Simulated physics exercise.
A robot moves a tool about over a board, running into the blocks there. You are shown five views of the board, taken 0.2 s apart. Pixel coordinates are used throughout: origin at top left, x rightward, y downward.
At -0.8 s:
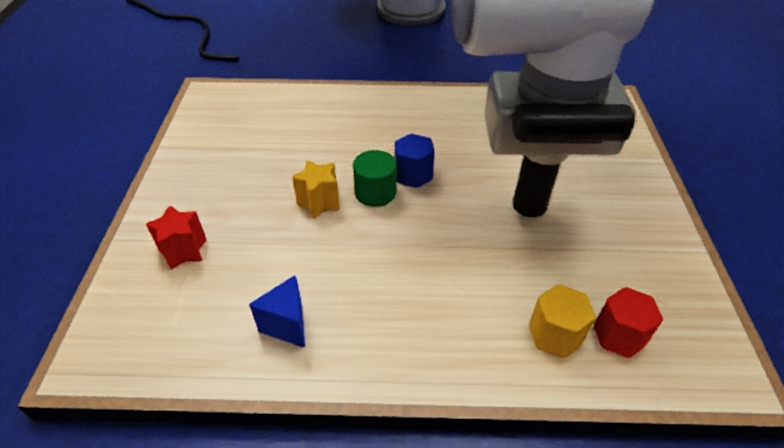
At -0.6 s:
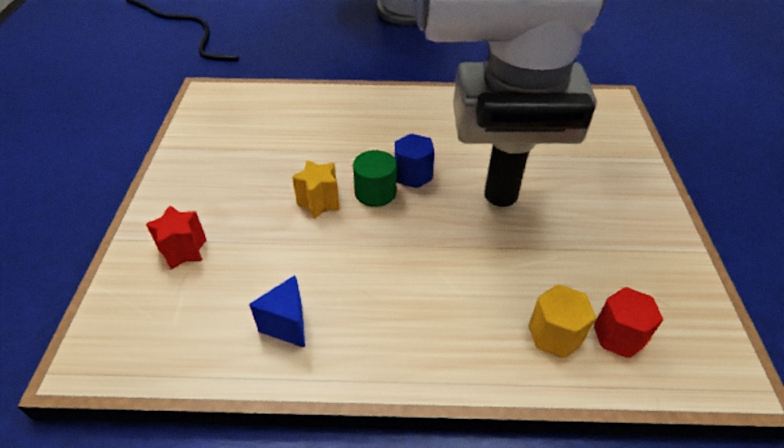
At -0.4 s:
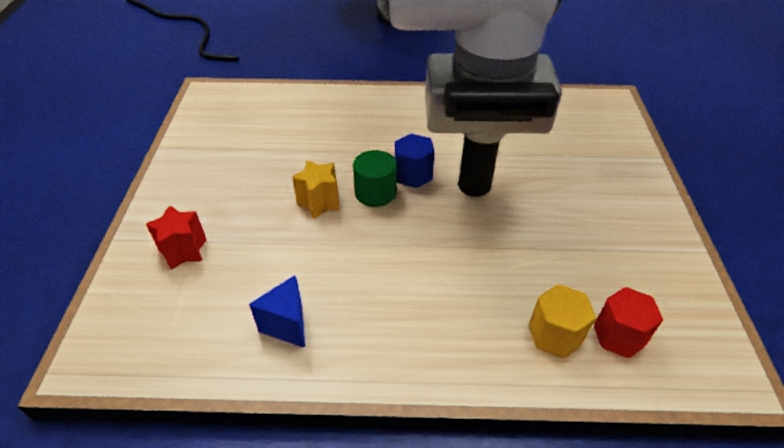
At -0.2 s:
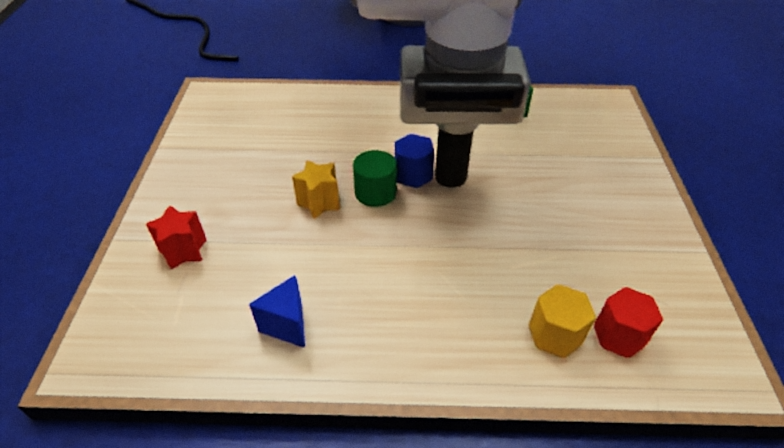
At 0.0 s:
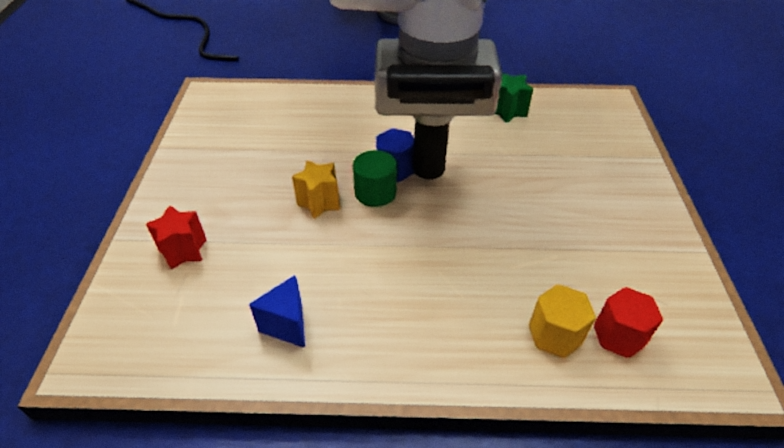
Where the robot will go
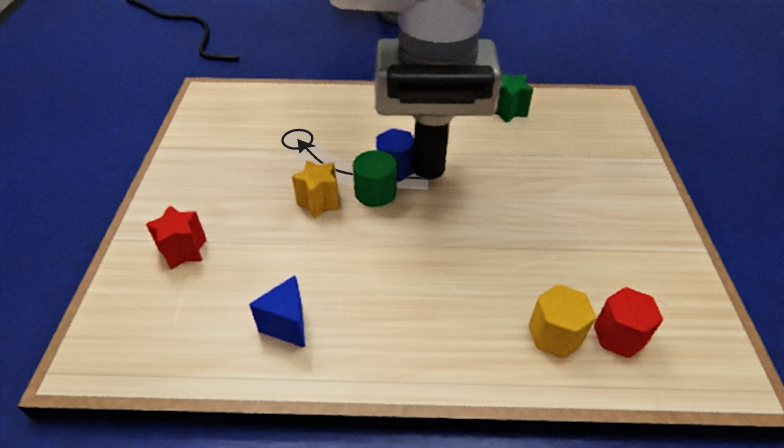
At first, a robot arm holds a black tool over the right side of a wooden board scattered with colored blocks. The tool slides left and slightly away toward the blue hexagon beside the green cylinder, then nudges the hexagon left behind the cylinder, as a green star comes into view.
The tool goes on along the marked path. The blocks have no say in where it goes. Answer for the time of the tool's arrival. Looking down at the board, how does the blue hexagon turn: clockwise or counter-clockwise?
Top view: Clockwise.
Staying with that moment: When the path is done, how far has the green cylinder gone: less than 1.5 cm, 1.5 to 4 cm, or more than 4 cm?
Result: 1.5-4 cm.
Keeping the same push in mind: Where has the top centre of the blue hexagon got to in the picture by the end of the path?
It should be at (342, 116) by then.
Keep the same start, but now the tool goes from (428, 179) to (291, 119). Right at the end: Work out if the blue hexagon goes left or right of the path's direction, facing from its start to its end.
It gets pushed left.
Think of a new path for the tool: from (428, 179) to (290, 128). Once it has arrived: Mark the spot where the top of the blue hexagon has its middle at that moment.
It ends at (282, 124).
Drawn move, from (428, 179) through (374, 176) and (326, 165) to (297, 139).
What follows on the original path. One third of the way, tool at (374, 166); yellow star block at (313, 174); green cylinder at (352, 169); blue hexagon at (356, 127), turned 55° clockwise.
Two thirds of the way, tool at (324, 155); yellow star block at (308, 176); green cylinder at (348, 172); blue hexagon at (342, 118).
At the end, tool at (296, 130); yellow star block at (308, 176); green cylinder at (348, 172); blue hexagon at (342, 116), turned 140° clockwise.
